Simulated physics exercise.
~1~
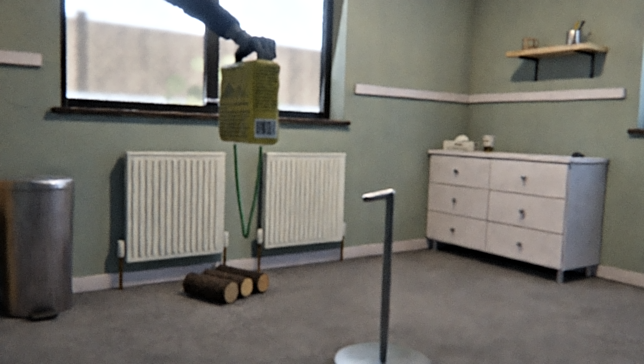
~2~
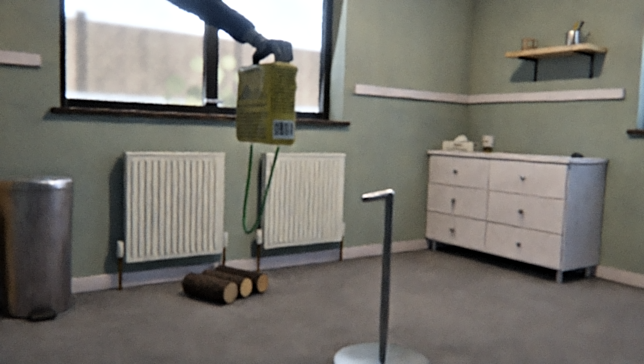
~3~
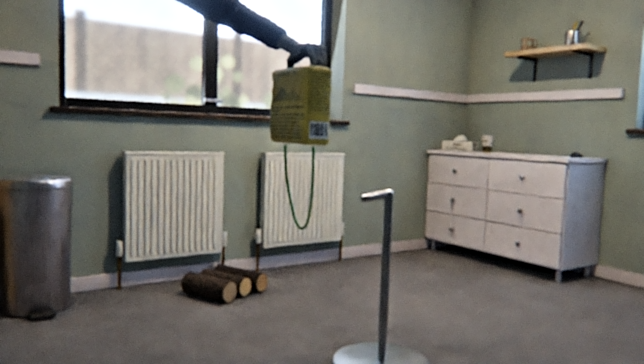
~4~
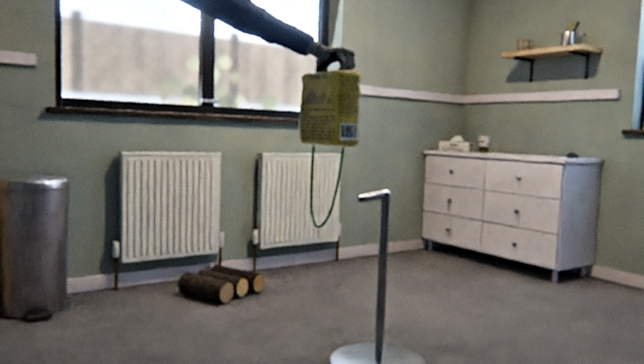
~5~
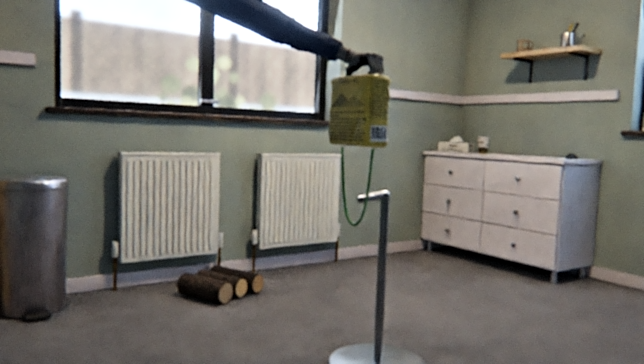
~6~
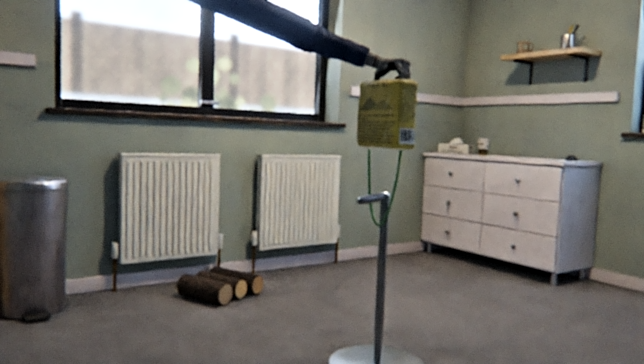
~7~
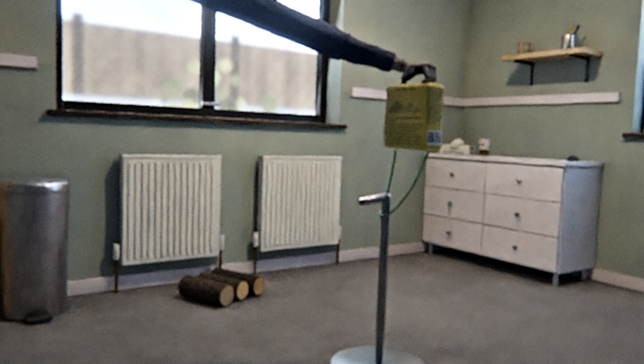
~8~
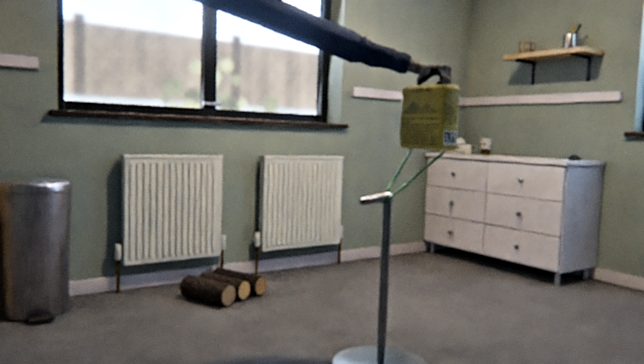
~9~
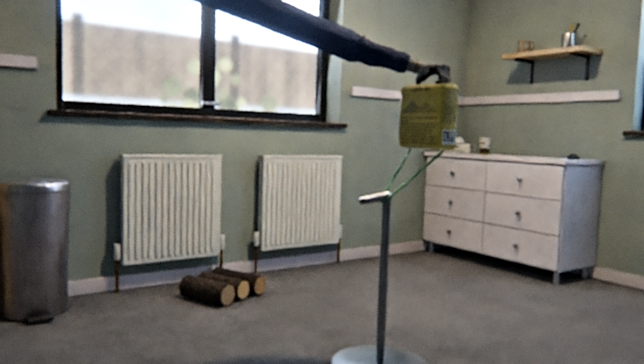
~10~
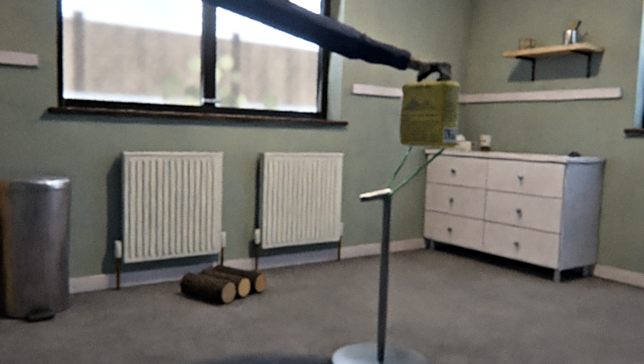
A room with sage-green walls and a grey floor is seen from across the floor, the view swaying slightly. Two white radiators sit beneath a wide window, with a metal bin to the left, small logs on the floor and a white chest of drawers to the right. A dark-sleeved arm holds a yellow bag upright, a green lead looping beneath it, and carries it steadily right toward a slim grey post with a hooked top. The bag passes over the post, but the trailing loop catches on the hook. The lead pulls tight, and the hand stops with the bag held just beyond the post.
